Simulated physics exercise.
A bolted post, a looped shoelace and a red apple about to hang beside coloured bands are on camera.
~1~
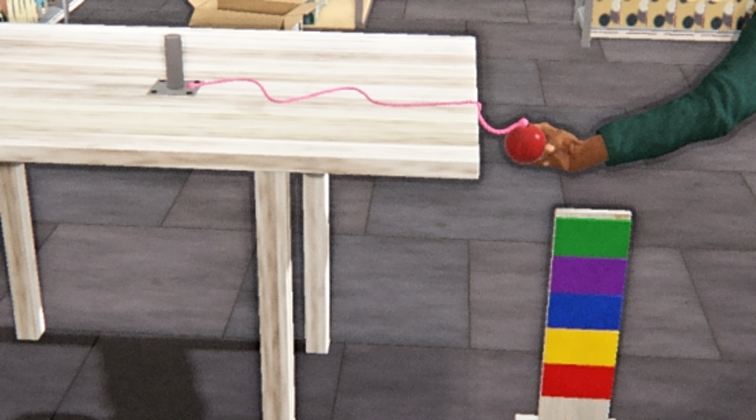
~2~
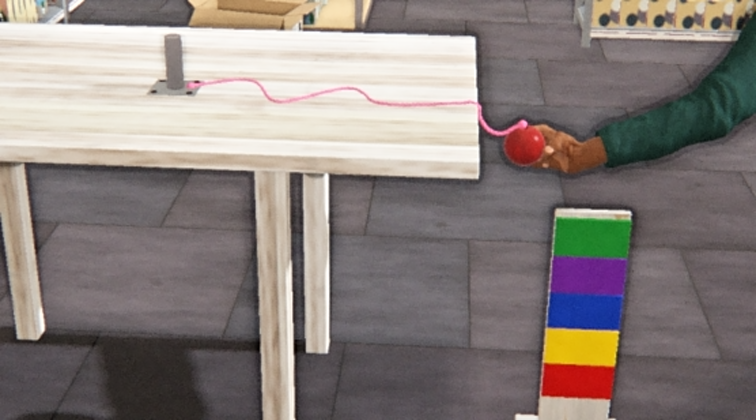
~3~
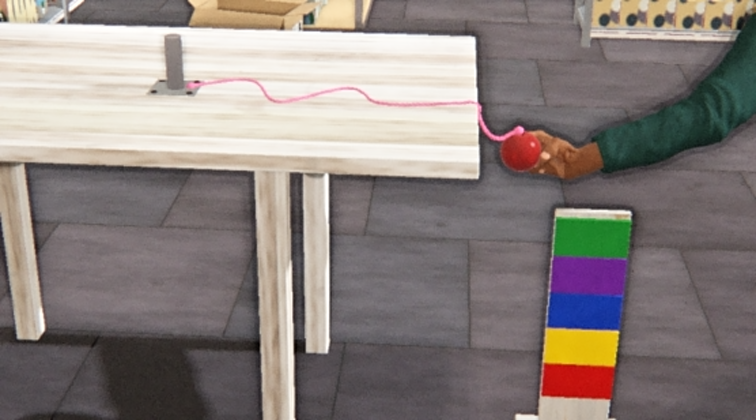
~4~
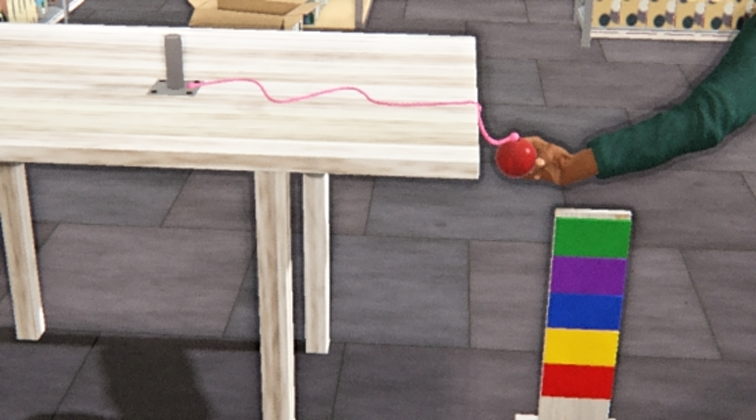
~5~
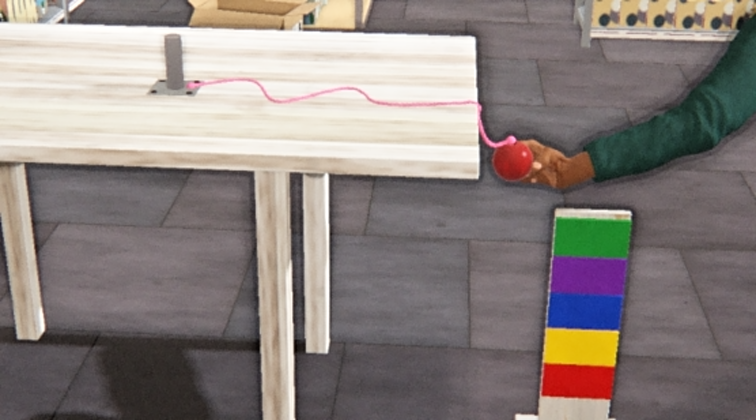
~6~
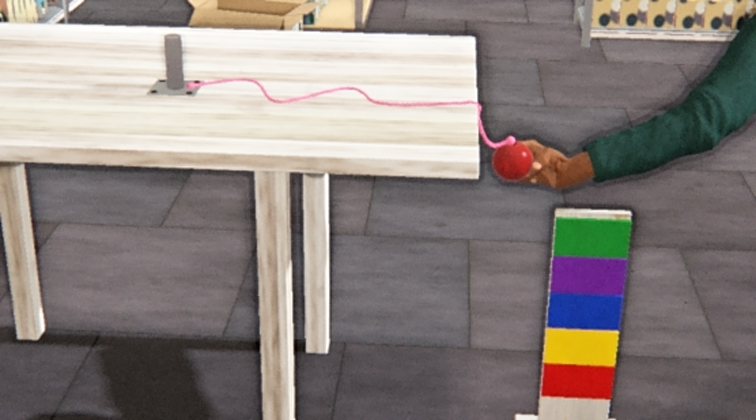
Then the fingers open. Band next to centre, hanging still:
Purple.
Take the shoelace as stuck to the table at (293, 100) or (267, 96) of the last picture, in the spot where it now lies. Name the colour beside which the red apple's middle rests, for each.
Note: Try 1 green; try 2 green.
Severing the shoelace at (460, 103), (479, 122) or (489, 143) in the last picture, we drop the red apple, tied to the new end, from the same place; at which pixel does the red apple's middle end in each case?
So, going through them: (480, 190) first, (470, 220) next, (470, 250) last.
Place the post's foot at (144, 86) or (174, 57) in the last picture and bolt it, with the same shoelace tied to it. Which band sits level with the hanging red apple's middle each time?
Answer, in order: Green, green.
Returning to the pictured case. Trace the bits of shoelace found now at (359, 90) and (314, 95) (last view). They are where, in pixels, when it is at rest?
(423, 97) and (368, 95).
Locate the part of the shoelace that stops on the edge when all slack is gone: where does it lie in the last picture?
That point sits at about (389, 104).
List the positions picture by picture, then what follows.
The first frame shows red apple (526, 144); green (592, 239); purple (588, 277); blue (585, 313); yellow (581, 348); red (578, 382).
The second frame shows red apple (525, 146); shoelace through (224, 81) (268, 96) (330, 91) (376, 102) (458, 103).
The third frame shows red apple (521, 152).
The fourth frame shows red apple (516, 157); shoelace through (224, 81) (268, 96) (330, 91) (376, 102) (458, 103).
The fifth frame shows red apple (513, 161).
The sixth frame shows red apple (513, 161); shoelace through (224, 81) (268, 96) (330, 91) (376, 102) (458, 103).
Early on, apple near (453, 250); level with green.
Midway, apple near (482, 264); level with purple.
Finally, apple near (475, 265); level with purple. Its centre hangs level with the purple band.
